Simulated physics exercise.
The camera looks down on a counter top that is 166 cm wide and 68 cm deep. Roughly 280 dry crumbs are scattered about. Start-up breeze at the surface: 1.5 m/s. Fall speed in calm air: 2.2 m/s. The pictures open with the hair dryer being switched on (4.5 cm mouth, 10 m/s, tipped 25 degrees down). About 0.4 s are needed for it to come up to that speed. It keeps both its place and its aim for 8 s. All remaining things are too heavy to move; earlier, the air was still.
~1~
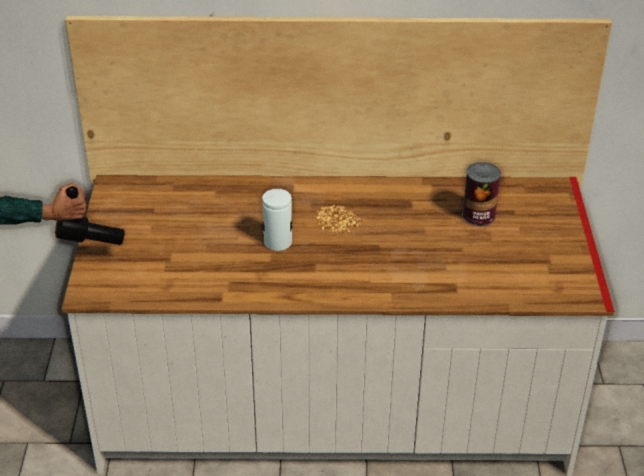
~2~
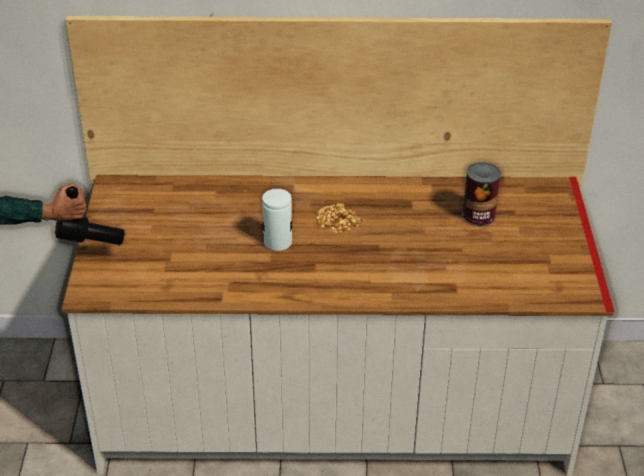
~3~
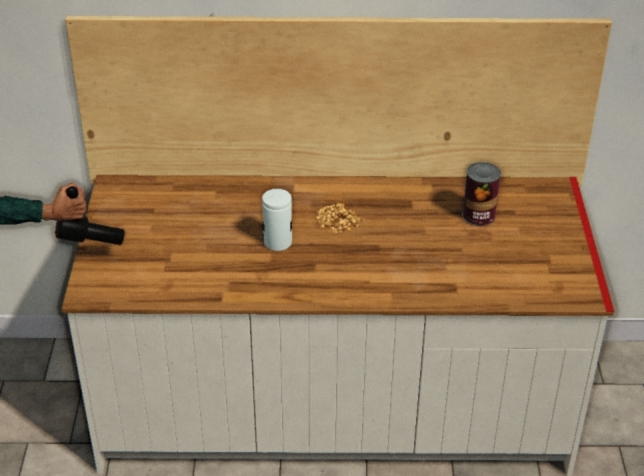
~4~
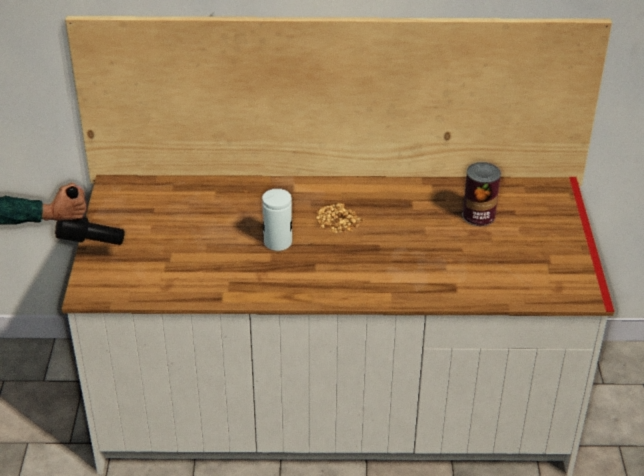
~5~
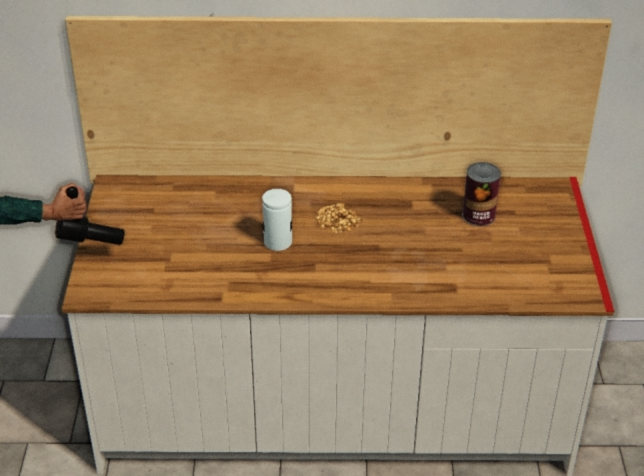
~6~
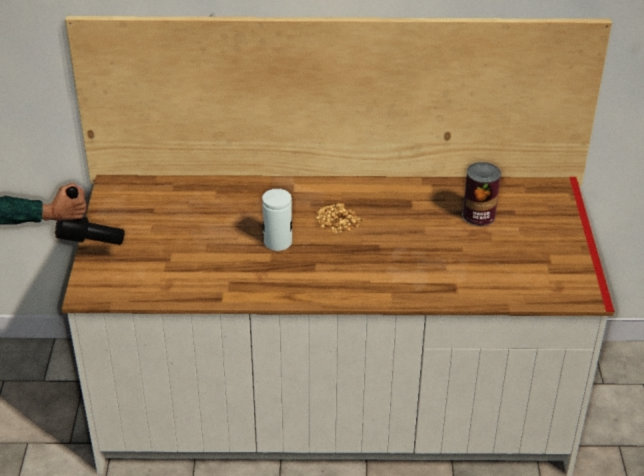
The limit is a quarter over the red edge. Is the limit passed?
The loss over that edge exceeds a quarter.
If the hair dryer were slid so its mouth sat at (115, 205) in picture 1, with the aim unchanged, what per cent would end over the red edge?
Estimate: About 30 %.
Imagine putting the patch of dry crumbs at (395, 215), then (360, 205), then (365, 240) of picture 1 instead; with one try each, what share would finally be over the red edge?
5 %, 80 %, 0 %.
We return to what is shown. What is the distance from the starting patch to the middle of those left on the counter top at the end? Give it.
Distance: Approx. 5 cm.
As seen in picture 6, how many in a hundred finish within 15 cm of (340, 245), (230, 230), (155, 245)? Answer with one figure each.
30 %, 0 %, 0 %.
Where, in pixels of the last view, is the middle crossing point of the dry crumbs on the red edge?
About (578, 184).
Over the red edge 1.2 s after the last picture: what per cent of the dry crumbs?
I reckon close to 25 %.
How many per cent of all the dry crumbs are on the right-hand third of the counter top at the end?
Near 15 per cent at the end.
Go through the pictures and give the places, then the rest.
The middle of the dry crumbs is near (340, 220), none has stirred yet and the mouth of the hair dryer is at (122, 237), in the first frame.
The middle of the dry crumbs is near (340, 220), none has stirred yet and the red edge is centred on (594, 240), in the second frame.
The middle of the dry crumbs is near (340, 220), none has stirred yet, the top of a jar is at (277, 197) and the top of a tin is at (484, 172), in the third frame.
The middle of the dry crumbs is near (340, 220) and none has stirred yet, in the fourth frame.
The middle of the dry crumbs is near (340, 220) and none has stirred yet, in the fifth frame.
The middle of the dry crumbs is near (340, 220) and none has stirred yet, in the sixth frame.
Then, 1.2 s after the last picture the count stands so, 24 % are over the red edge; the middle of those still in play is near (358, 221).
Then, 2.2 s after the last picture the count stands so, 34 % are over the red edge; the middle of those still in play is near (357, 221).
Then, 4.0 s after the last picture the count stands so, 36 % are over the red edge; the middle of those still in play is near (357, 220).
Then, 7.6 s after the last picture, at the end, 39 % are over the red edge; the middle of those still in play is near (361, 222).
